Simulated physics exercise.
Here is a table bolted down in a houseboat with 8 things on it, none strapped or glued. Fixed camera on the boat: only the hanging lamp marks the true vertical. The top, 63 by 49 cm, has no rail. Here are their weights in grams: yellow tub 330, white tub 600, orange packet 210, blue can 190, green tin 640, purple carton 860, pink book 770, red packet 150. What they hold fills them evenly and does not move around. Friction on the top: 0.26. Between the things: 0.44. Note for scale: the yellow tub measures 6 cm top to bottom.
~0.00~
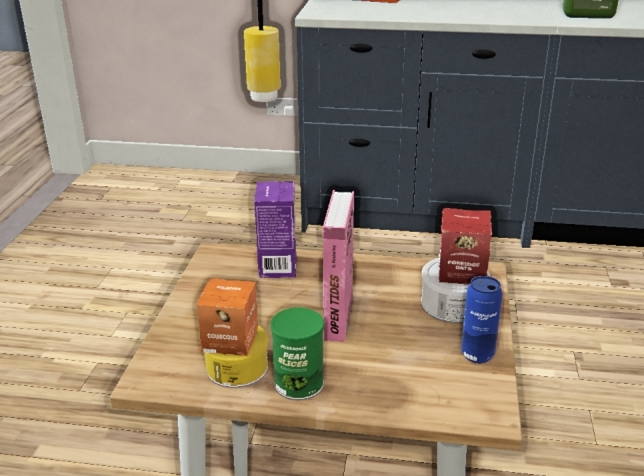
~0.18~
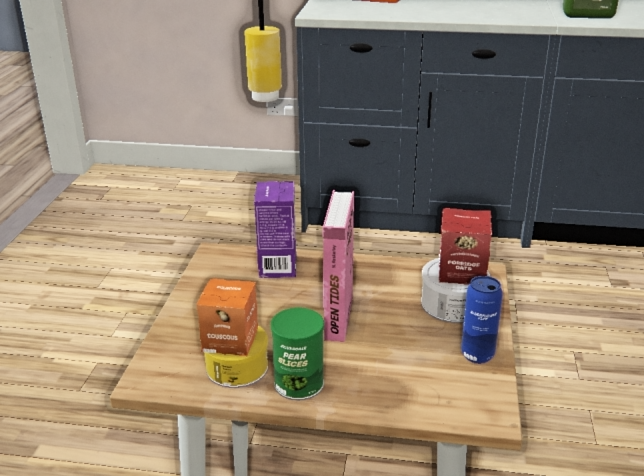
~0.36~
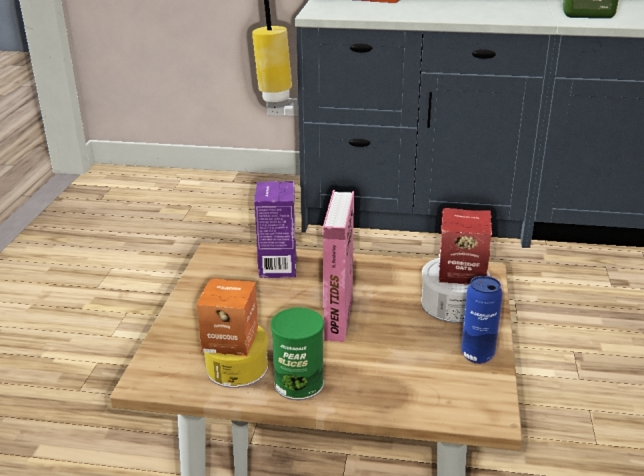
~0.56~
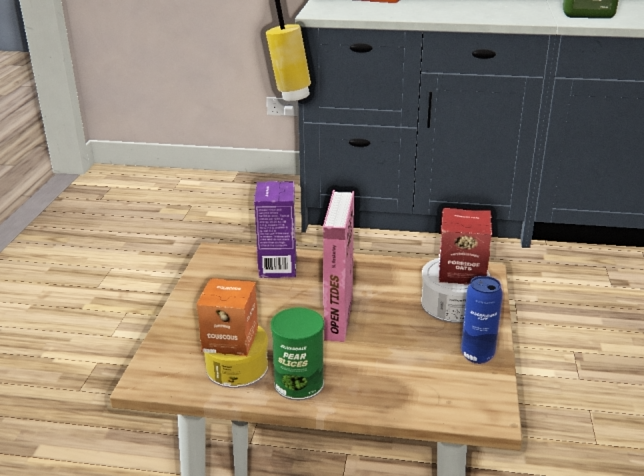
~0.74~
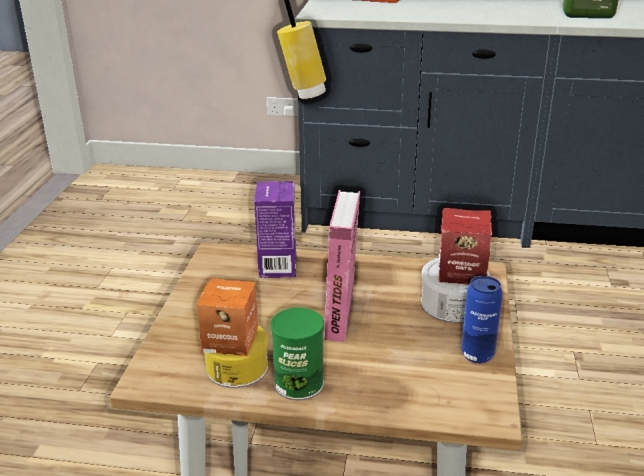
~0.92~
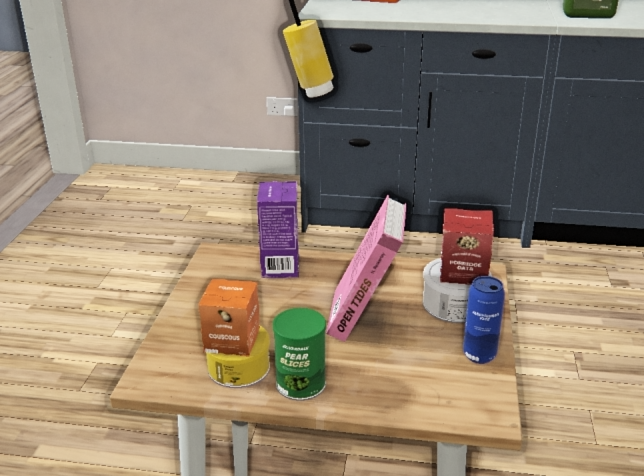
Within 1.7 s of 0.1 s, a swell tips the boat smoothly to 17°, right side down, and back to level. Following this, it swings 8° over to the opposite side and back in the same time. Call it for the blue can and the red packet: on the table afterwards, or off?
Blue can: Off, red packet: Off.
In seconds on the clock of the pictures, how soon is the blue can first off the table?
Answer: About 1.2 s.
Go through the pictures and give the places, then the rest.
The first picture shows boat level; blue can (482, 321); red packet (464, 247).
The second picture shows boat level; orange packet (229, 317); green tin (298, 354).
The third picture shows boat heeled 4°, right side down; purple carton (276, 230); pink book (339, 266).
The fourth picture shows boat heeled 10°, right side down; yellow tub (236, 354).
The fifth picture shows boat heeled 15°, right side down; pink book (342, 265); orange packet (229, 317).
The sixth picture shows boat heeled 17°, right side down; blue can (484, 321); red packet (466, 247).
By 1.22 s, boat heeled 13°, right side down; blue can and red packet now off the table; pink book on its side; white tub 5 cm from its spot.
By 1.52 s, boat heeled 4°, right side down; pink book on its side; white tub 9 cm from its spot; purple carton 7 cm from its spot.
When it is over (4.0 s), off the table, blue can and red packet; lying over on the table, pink book; not toppled but over 5 cm from the start, white tub and purple carton; the other 3 within 5 cm of the start.
